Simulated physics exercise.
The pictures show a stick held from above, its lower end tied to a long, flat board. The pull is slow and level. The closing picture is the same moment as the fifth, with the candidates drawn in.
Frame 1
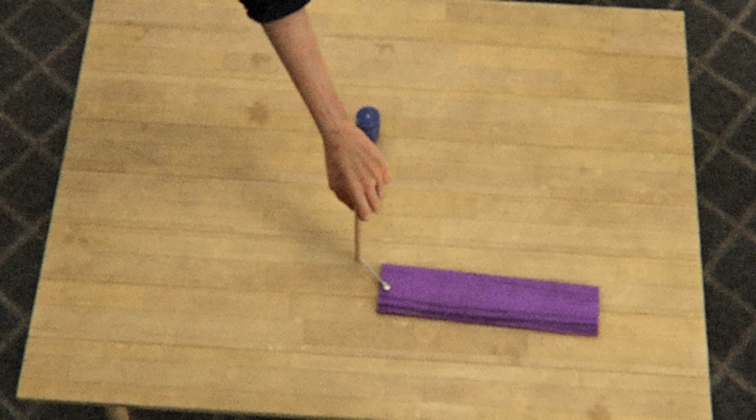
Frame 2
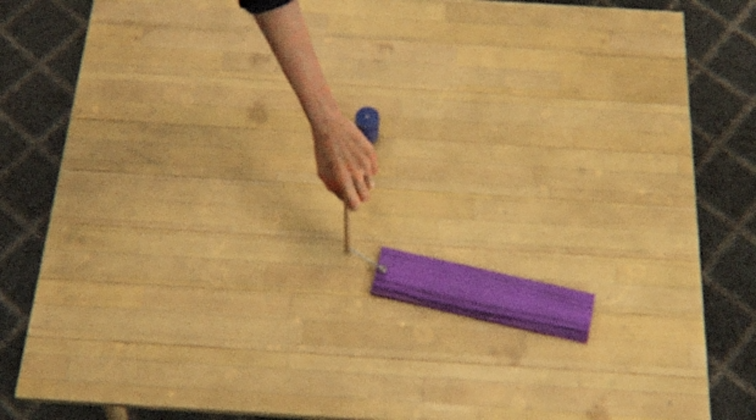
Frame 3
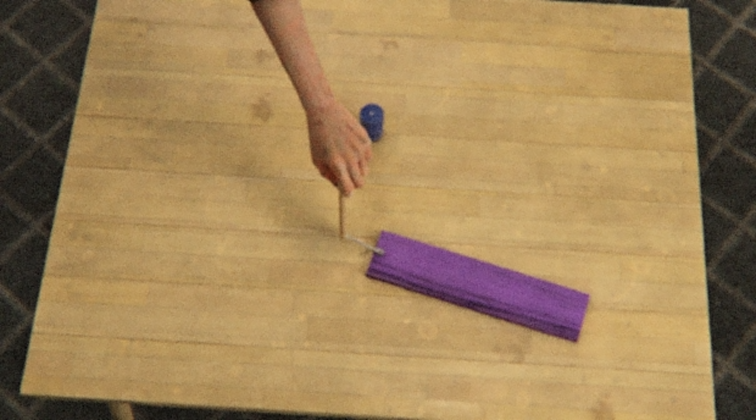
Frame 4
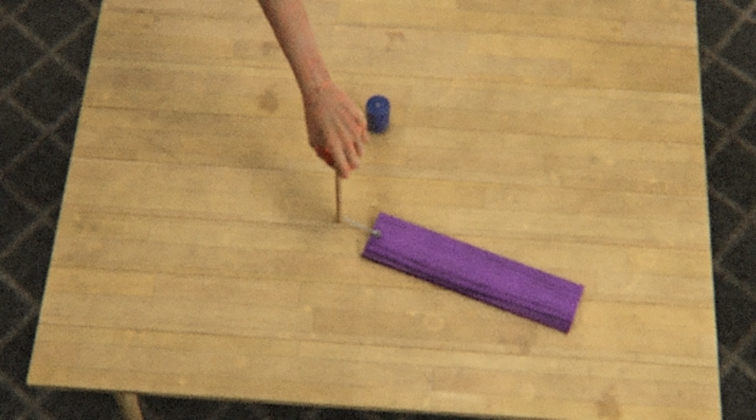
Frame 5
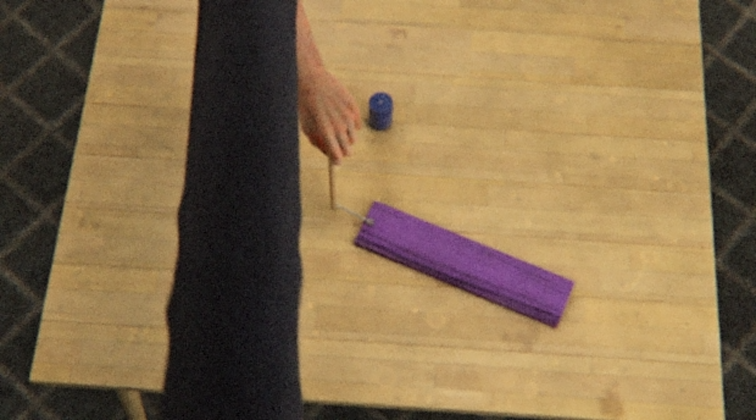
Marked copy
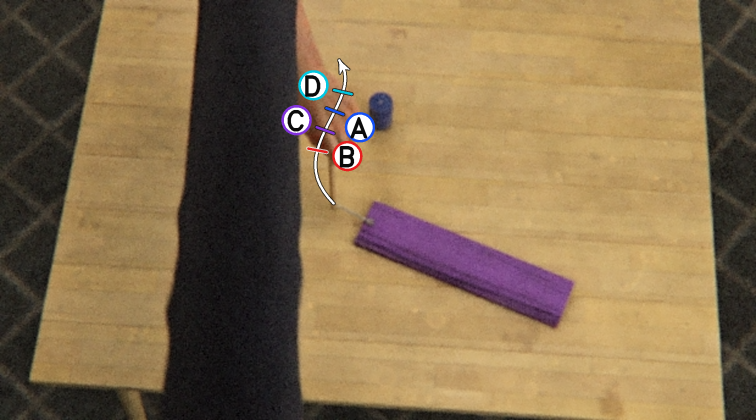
A hand drew a stick tied to a long purple board slowly up and slightly left across a wooden table, swinging the board aslant near a blue candle, before something dark blocked the left side.
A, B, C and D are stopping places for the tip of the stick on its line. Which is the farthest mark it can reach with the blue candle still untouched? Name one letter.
Up to mark A.
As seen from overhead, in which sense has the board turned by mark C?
For that mark, clockwise.
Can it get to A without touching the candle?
For that mark, yes.
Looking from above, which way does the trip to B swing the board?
Clockwise.
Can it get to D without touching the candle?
No.
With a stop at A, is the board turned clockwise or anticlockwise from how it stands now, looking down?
Clockwise.
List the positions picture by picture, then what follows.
In the first picture, blue candle (368, 126); purple board (489, 298).
In the second picture, purple board (483, 293); blue candle (367, 126).
In the third picture, purple board (478, 284); blue candle (372, 123).
In the fourth picture, purple board (472, 270); blue candle (378, 114).
In the fifth picture, purple board (464, 262); blue candle (381, 111).
On the marked copy, A at (335, 111); B at (317, 151); C at (325, 130); D at (343, 92); the route from (334, 204) via (325, 130) to (339, 60).
Following A. Soon after the start, foot of the stick (316, 173), middle of the board (435, 243).
Later, foot of the stick (321, 140), middle of the board (421, 228).
In the end, foot of the stick (335, 112), middle of the board (414, 214); nothing has been touched.
As for the rest, B is safe but short; C is safe but short; D is too far, the candle has been hit.
